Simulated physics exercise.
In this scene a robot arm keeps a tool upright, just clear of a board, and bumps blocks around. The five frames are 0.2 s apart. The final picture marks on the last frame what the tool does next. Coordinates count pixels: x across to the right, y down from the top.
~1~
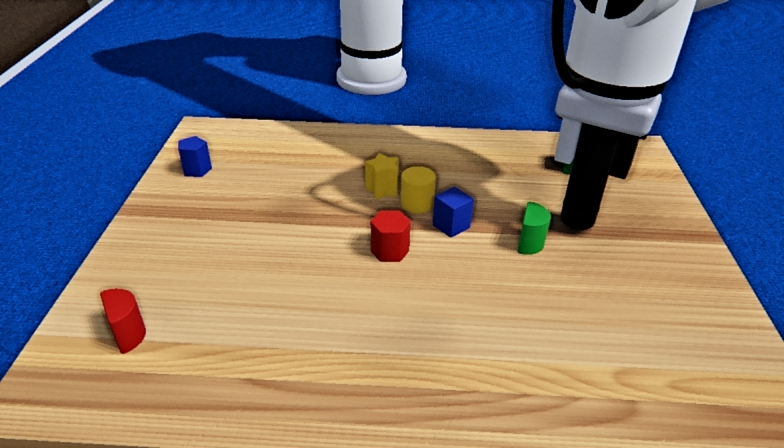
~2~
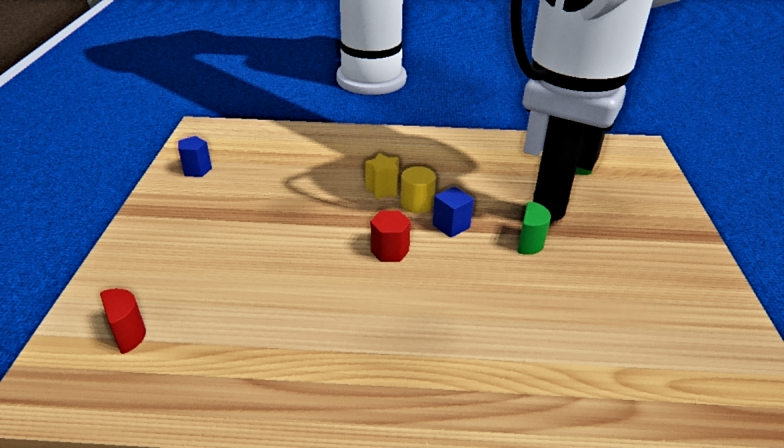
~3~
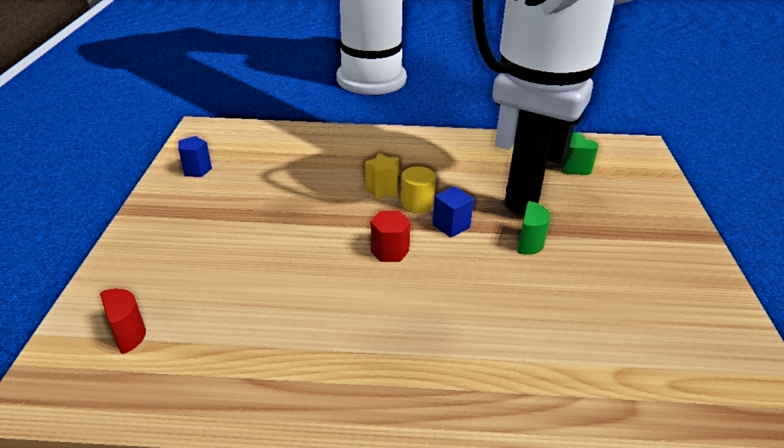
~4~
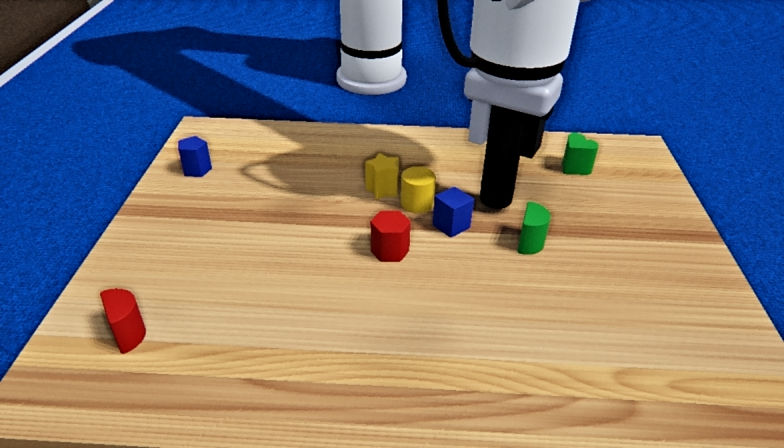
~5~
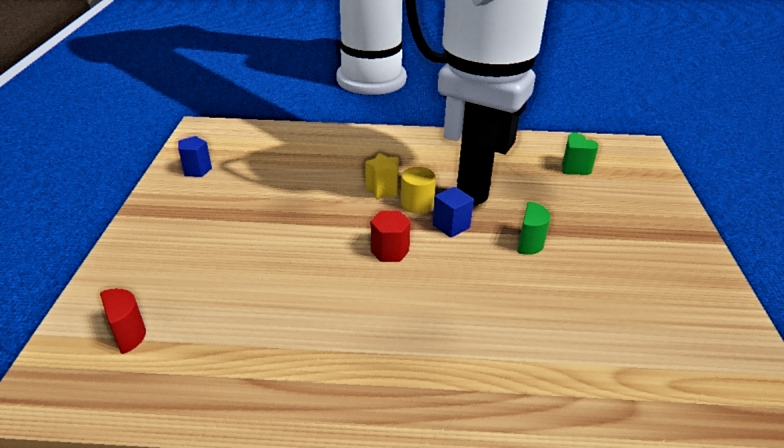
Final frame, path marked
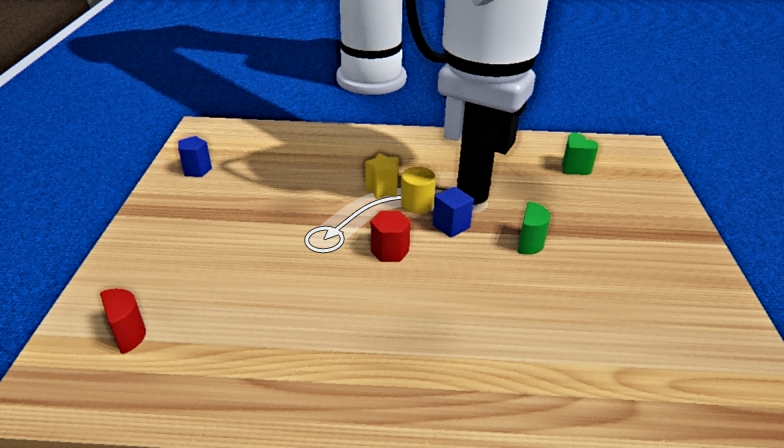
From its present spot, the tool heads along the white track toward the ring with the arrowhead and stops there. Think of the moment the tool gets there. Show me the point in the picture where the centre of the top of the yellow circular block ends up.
I think it will end close to (295, 227).
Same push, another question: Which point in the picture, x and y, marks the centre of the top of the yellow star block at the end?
Put as a pixel place, it's (365, 159).
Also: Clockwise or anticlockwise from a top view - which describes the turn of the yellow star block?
The answer is clockwise.
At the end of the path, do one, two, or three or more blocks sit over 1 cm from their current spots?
Most likely two.
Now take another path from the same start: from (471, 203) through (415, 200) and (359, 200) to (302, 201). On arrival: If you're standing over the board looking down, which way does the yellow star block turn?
It spins with the clock.
The drawn path runs from (471, 203) by way of (414, 197) and (363, 209) to (324, 239).
What follows on the original path. One third of the way, tool (413, 190); yellow star block (374, 160), turned 45° clockwise; yellow circular block (385, 178).
Two thirds of the way, tool (362, 203); yellow star block (365, 159), turned 60° clockwise; yellow circular block (339, 197).
At the end, tool (324, 232); yellow star block (365, 159), turned 60° clockwise; yellow circular block (295, 227); blue square block not moved.
